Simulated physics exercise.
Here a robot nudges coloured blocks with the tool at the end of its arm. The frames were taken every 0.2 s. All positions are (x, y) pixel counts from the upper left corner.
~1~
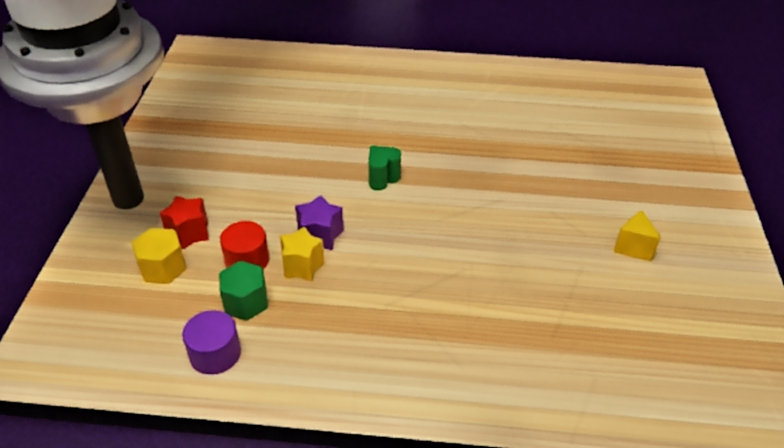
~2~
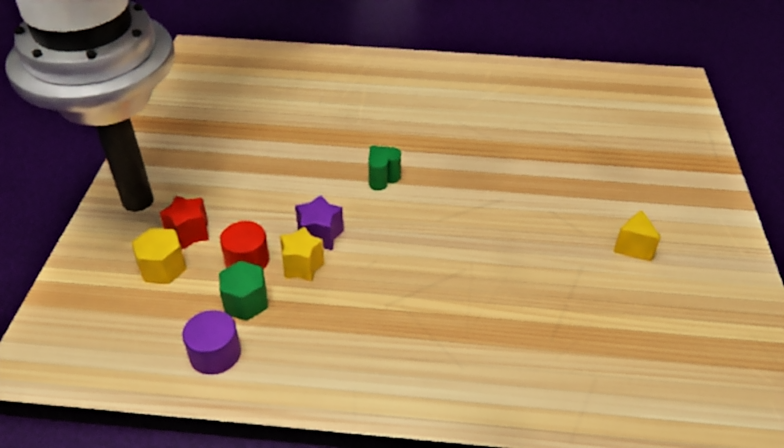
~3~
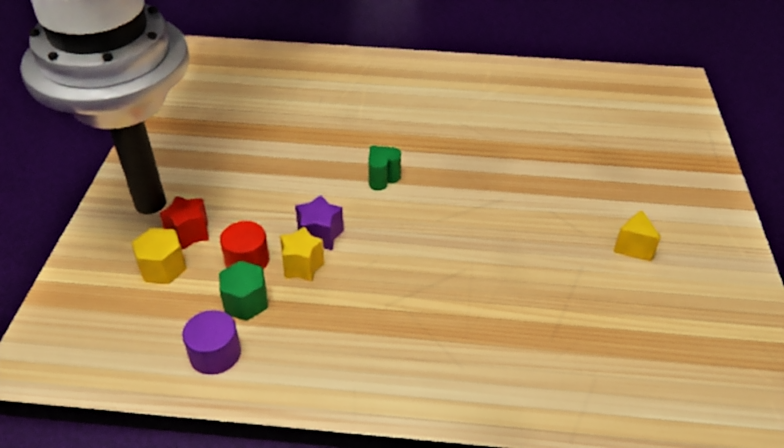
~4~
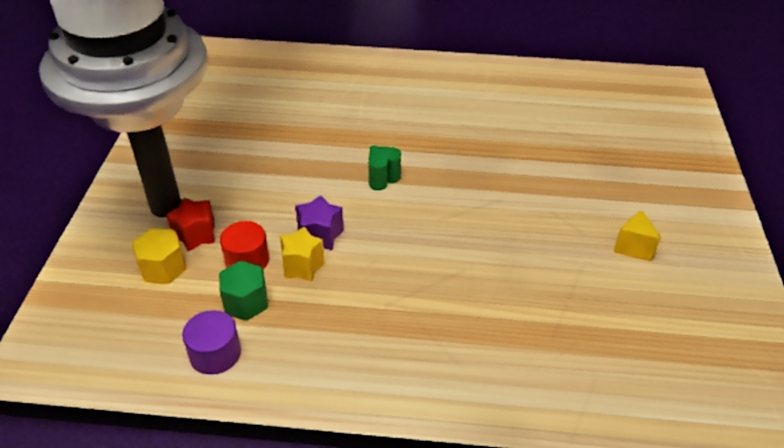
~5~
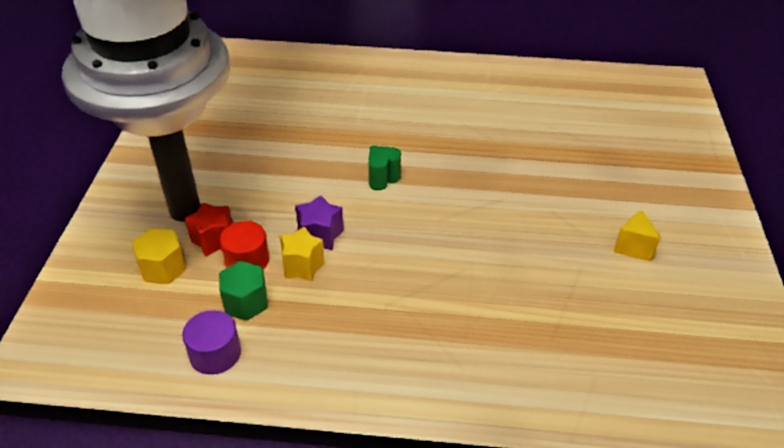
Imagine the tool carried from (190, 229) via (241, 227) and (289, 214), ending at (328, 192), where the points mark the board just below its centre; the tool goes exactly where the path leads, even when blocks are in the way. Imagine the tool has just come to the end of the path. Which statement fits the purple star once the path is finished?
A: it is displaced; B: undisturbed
Choice B: Undisturbed.
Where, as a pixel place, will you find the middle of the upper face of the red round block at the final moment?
My estimate: (264, 247).
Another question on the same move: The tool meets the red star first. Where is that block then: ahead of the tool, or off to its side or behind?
Answer: Slipped away.
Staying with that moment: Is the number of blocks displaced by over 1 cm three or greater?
My answer is no.
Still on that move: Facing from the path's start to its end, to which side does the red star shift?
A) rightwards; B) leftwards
My answer is option A.
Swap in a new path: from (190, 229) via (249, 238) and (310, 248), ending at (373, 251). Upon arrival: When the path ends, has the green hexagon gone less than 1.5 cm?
Yes
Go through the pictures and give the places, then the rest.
The first picture shows tool tip at (129, 200); block tops, red star at (183, 209); red round block at (243, 235); yellow star at (299, 242); purple star at (318, 211).
The second picture shows tool at (138, 202); blocks unchanged.
The third picture shows tool at (151, 204); blocks unchanged.
The fourth picture shows tool at (166, 208); red star at (190, 211).
The fifth picture shows tool at (185, 211); red star at (209, 216); red round block at (243, 235); yellow star at (299, 242); purple star at (318, 211).
What follows on the original path. One third of the way, tool at (239, 210); red star at (259, 218), turned 15° clockwise; red round block at (261, 246).
Two thirds of the way, tool at (288, 196); red star at (277, 217), turned 45° clockwise; red round block at (264, 247); yellow star at (304, 243).
At the end, tool at (327, 175); red star at (277, 217), turned 45° clockwise; red round block at (264, 247); yellow star at (304, 243); purple star in place.
